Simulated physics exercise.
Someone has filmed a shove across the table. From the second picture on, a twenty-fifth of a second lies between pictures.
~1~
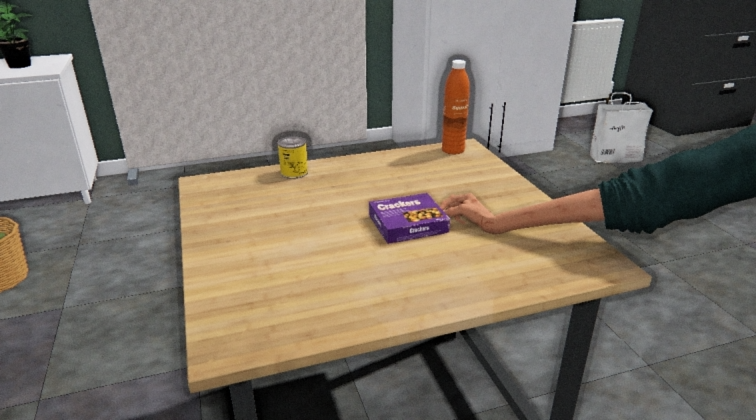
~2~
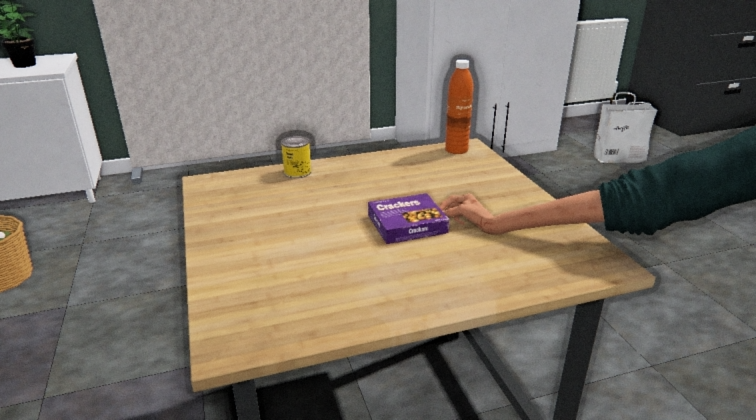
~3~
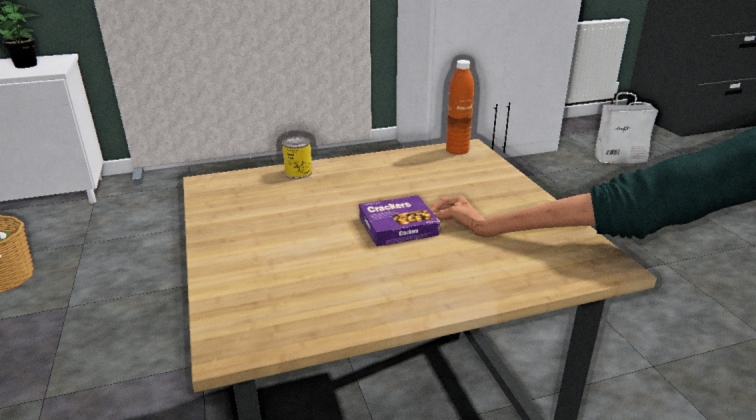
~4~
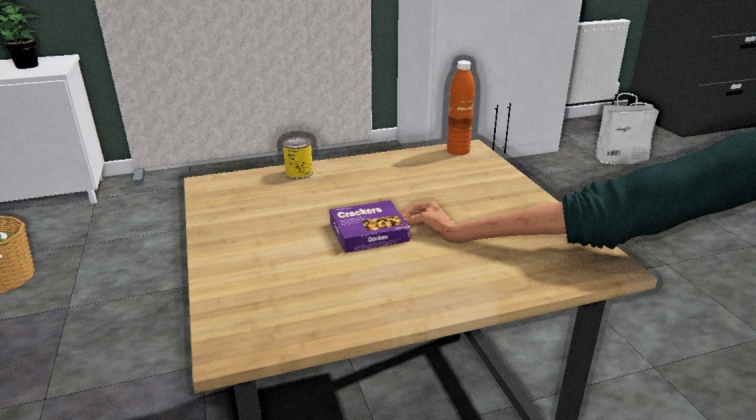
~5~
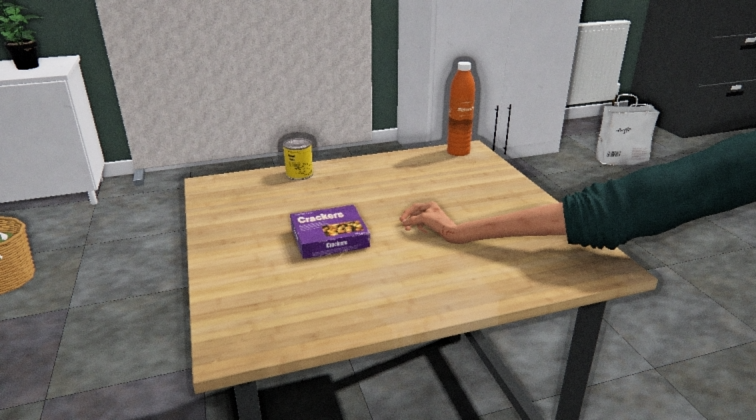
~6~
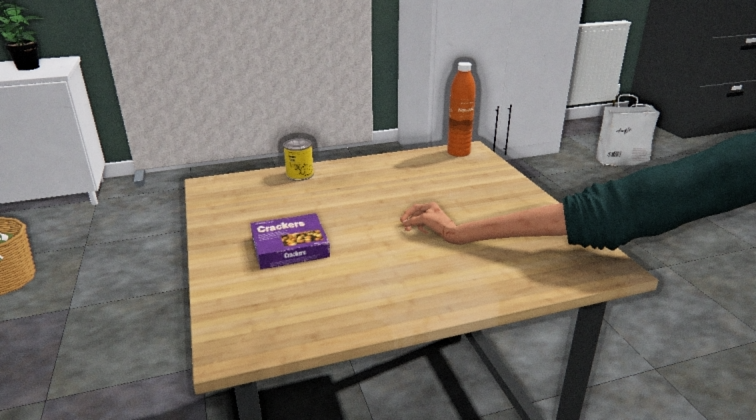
A hand pushing a purple crackers box leftward across a wooden table, then staying still as the box slides farther left.
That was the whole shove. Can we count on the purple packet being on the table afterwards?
The purple packet falls off the table.
Then, 0.20 s on from there, purple packet now off the table.
Then, 0.40 s on from there, things are still on the move.
Then, 0.60 s on from there, as before.
In the end, off the table, purple packet.
